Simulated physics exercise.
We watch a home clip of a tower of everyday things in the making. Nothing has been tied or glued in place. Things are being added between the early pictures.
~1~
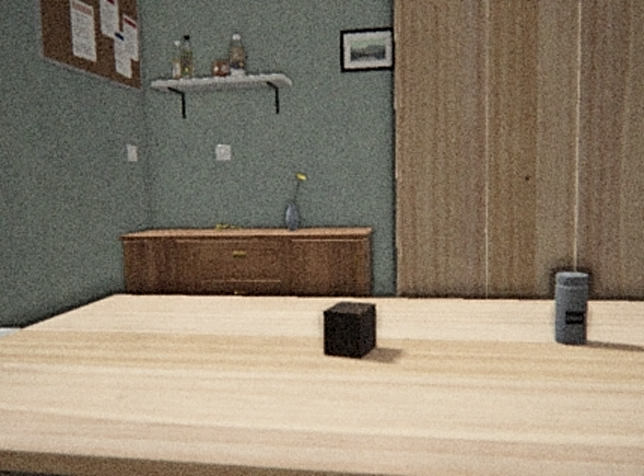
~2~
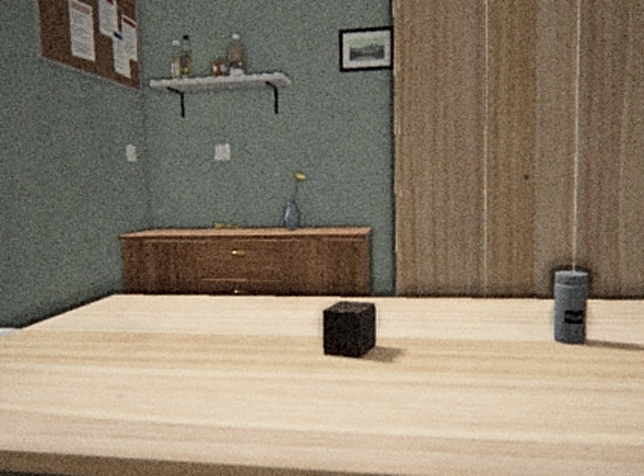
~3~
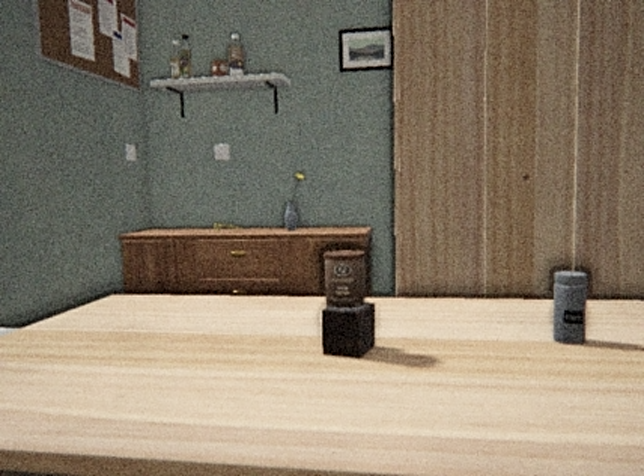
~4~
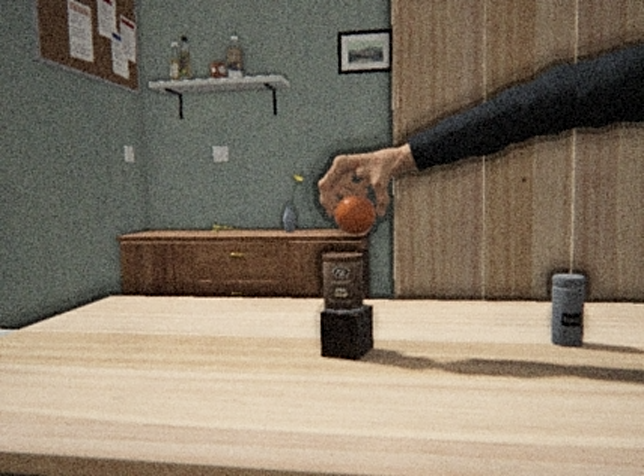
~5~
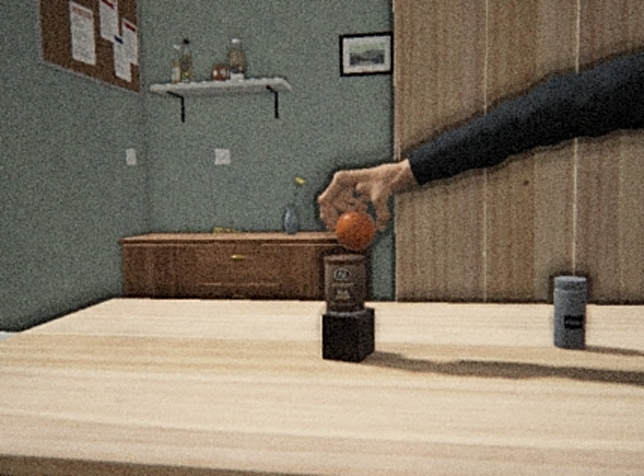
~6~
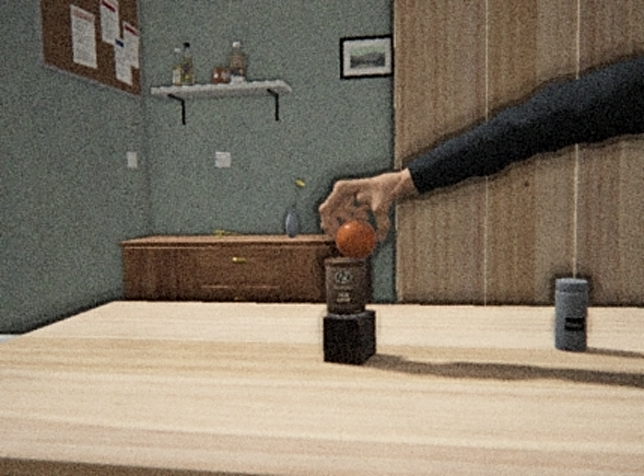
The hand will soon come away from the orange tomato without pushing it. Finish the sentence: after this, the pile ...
After this, the pile stays put.
Then, 0.30 s on from there, no change.
Then, 0.70 s on from there, orange tomato resting near (356, 240).
In the end, all 4 unmoved. At the end, from the last picture's camera, orange tomato near (356, 240). The pile holds.
